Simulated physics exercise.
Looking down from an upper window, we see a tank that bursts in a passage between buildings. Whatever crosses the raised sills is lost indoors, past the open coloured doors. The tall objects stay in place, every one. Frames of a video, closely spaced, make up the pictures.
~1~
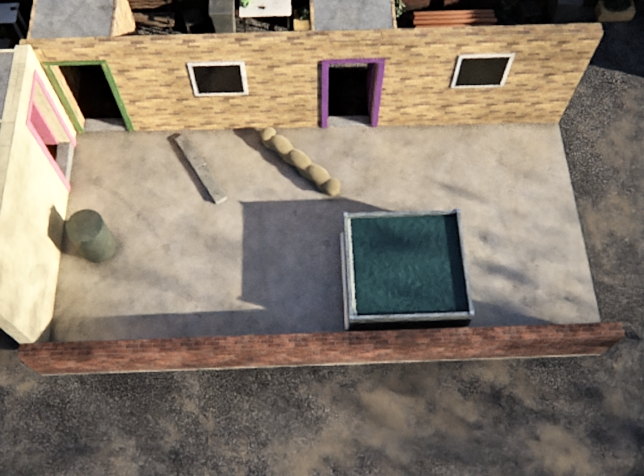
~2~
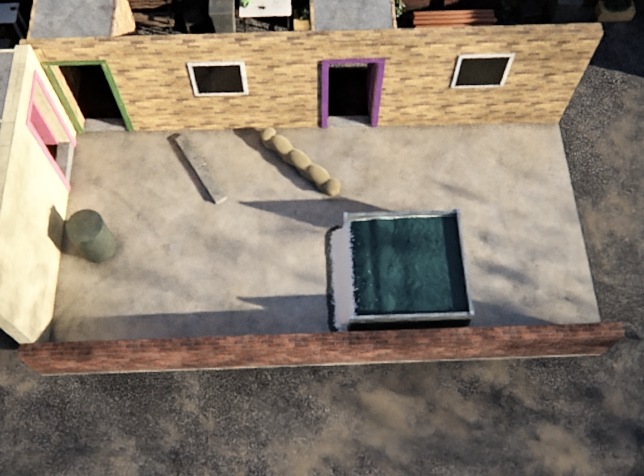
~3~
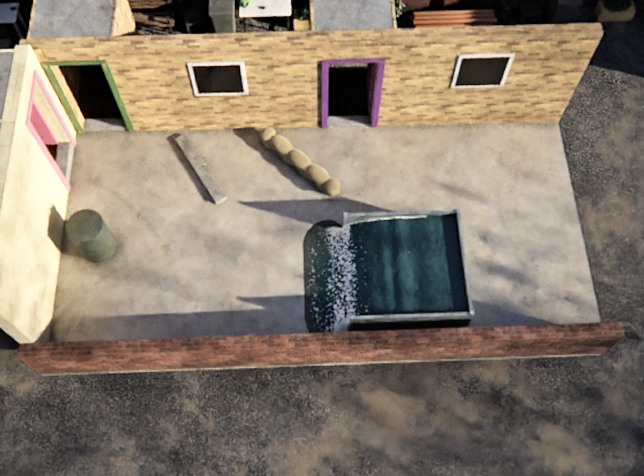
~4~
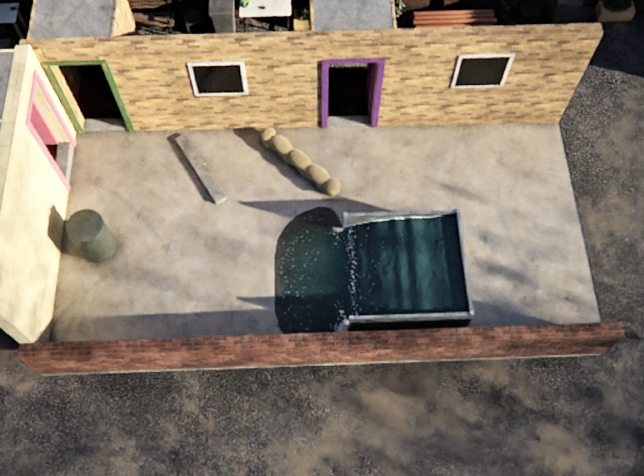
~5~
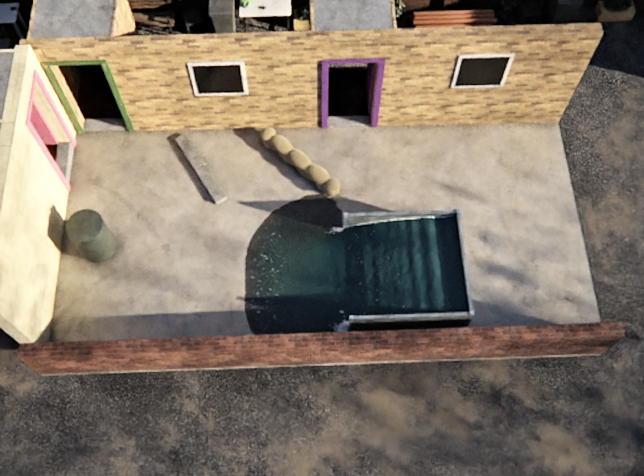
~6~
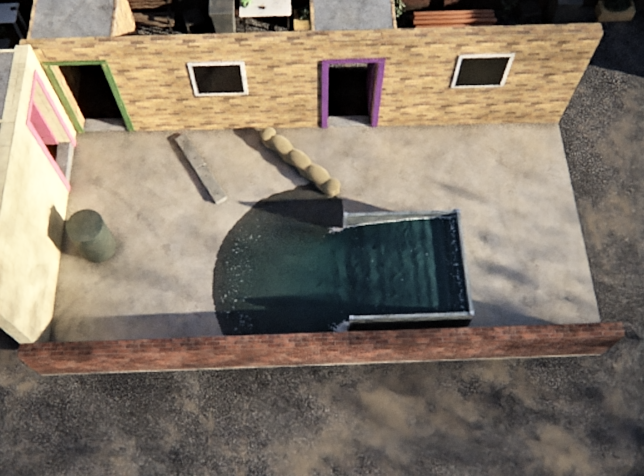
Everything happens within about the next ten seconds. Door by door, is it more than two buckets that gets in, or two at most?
Result: The green door counts as over; the purple door counts as not over; the pink door counts as not over.
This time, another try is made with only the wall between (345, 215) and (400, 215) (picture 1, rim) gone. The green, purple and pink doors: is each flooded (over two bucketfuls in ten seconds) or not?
At the doors, green never reaches it, purple crosses the line and pink never reaches it.
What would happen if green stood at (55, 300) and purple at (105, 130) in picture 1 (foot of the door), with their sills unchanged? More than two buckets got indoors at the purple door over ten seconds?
Well, the purple door overshoots, as it turns out.
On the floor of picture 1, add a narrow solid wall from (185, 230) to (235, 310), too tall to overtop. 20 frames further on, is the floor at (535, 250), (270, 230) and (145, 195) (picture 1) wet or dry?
Lab note - point 1: Parched; point 2: Inundated; point 3: Inundated.
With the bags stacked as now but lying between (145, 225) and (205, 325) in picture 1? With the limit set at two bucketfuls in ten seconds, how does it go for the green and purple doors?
Note - green door: Beyond the mark, purple door: Beyond the mark.
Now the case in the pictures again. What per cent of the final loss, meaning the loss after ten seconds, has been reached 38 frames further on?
Near 65 in a hundred, I reckon.
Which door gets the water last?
Last comes the purple one.
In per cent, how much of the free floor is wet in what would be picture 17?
It works out to about 50 in a hundred.
A moment on, water covers 35 % of the floor; the green door not reached, the purple door not reached, the pink door not reached.
Next, water covers 50 % of the floor; the green door not reached, the purple door not reached, the pink door not reached.
Then, water covers 55 % of the floor; the green door under two buckets in, the purple door not reached, the pink door wet at the sill, nothing in.
Later, water covers 55 % of the floor; the green door far over two buckets in, the purple door wet at the sill, nothing in, the pink door wet at the sill, nothing in.
In the end, water covers 80 % of the floor; the green door far over two buckets in, the purple door wet at the sill, nothing in, the pink door wet at the sill, nothing in.
